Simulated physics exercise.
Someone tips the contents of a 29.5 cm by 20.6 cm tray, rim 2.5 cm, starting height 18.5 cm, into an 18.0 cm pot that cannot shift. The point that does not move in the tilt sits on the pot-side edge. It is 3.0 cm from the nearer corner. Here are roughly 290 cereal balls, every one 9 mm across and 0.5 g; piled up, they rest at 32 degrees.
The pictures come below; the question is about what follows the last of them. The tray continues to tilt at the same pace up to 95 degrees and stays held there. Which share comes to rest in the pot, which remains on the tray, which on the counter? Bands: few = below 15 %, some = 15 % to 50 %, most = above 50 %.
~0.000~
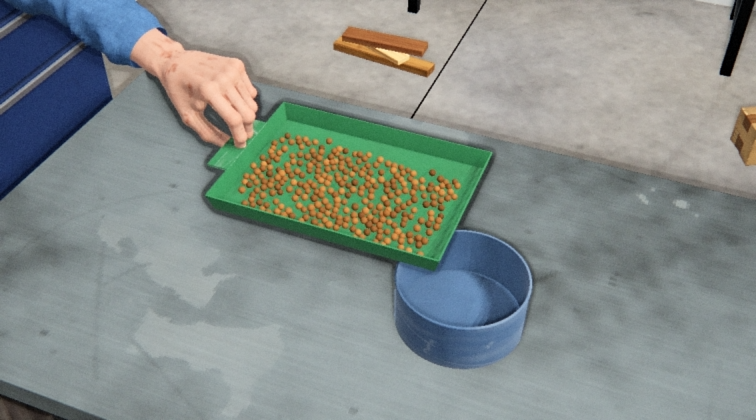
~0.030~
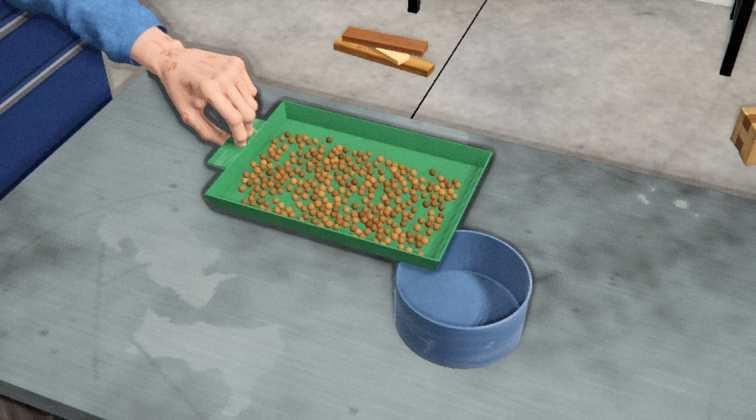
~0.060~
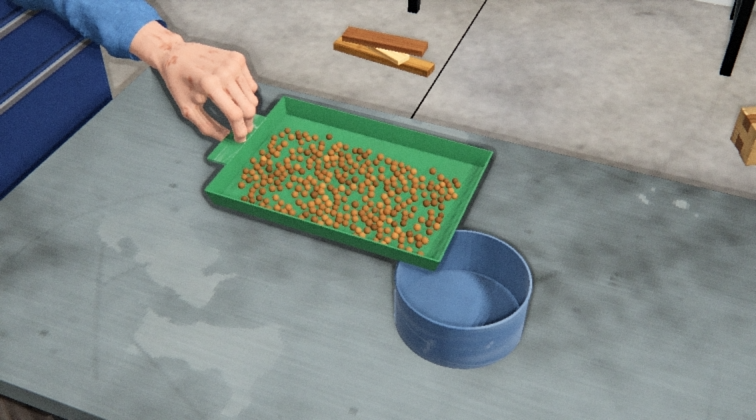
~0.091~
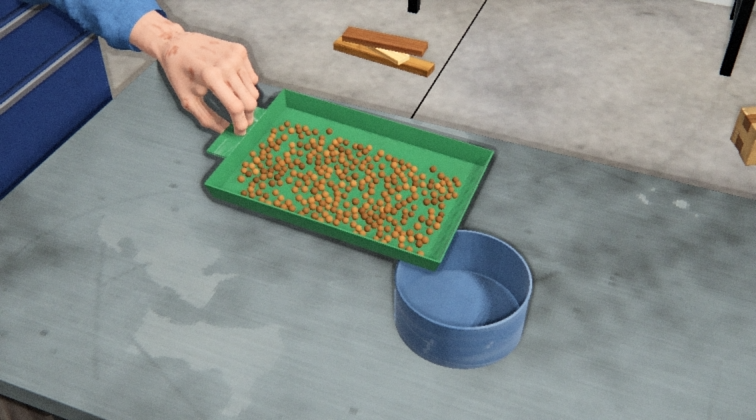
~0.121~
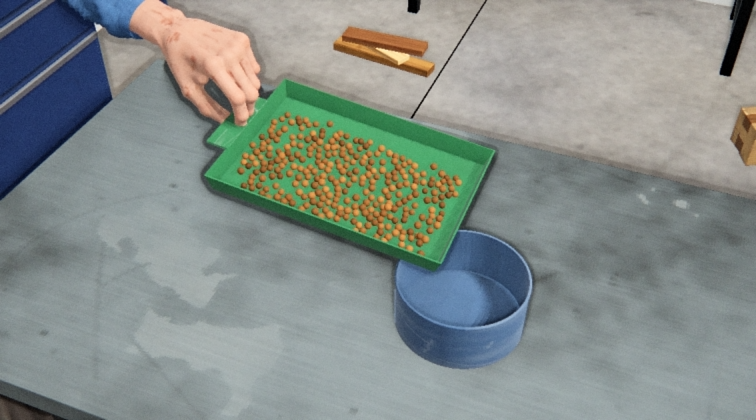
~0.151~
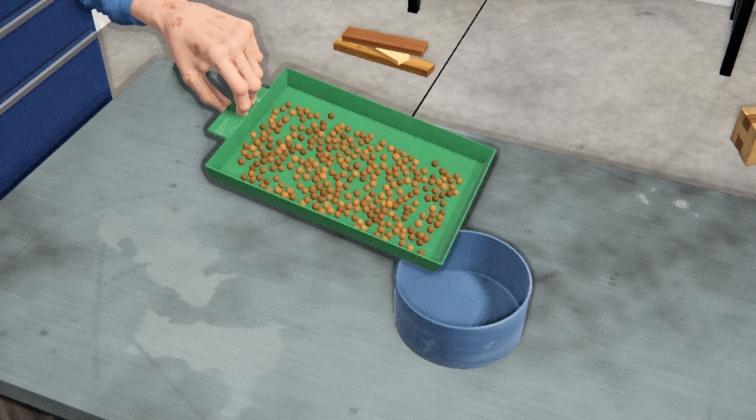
Pot: Some, tray: Few, counter: Most.
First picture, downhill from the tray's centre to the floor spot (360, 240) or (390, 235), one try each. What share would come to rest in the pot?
That would be close to 0 per cent and then close to 0 per cent.
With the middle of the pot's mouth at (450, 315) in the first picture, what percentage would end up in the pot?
75 %.
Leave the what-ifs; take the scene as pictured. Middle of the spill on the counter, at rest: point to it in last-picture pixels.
Somewhere around (523, 410), I'd say.
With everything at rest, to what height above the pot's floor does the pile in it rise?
Around 1.5 cm above the floor.
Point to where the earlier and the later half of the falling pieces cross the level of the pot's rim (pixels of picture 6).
At roughly (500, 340) first, later on at (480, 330).
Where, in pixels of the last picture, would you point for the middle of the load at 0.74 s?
Expected load position: Near (467, 244).
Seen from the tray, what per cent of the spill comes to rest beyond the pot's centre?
100 %.
After 0.50 s, tilt 51 degrees; the tray holds 100 %, the pot 0 %.
Then, at 0.74 s, tilt 79 degrees; the tray holds 75 %, the pot 0 %.
After 1.09 s, tilt 95 degrees; the tray holds 5 %, the pot 20 %.
By 1.9 s all is still; pot 30 %, tray 0 %, counter 70 %.
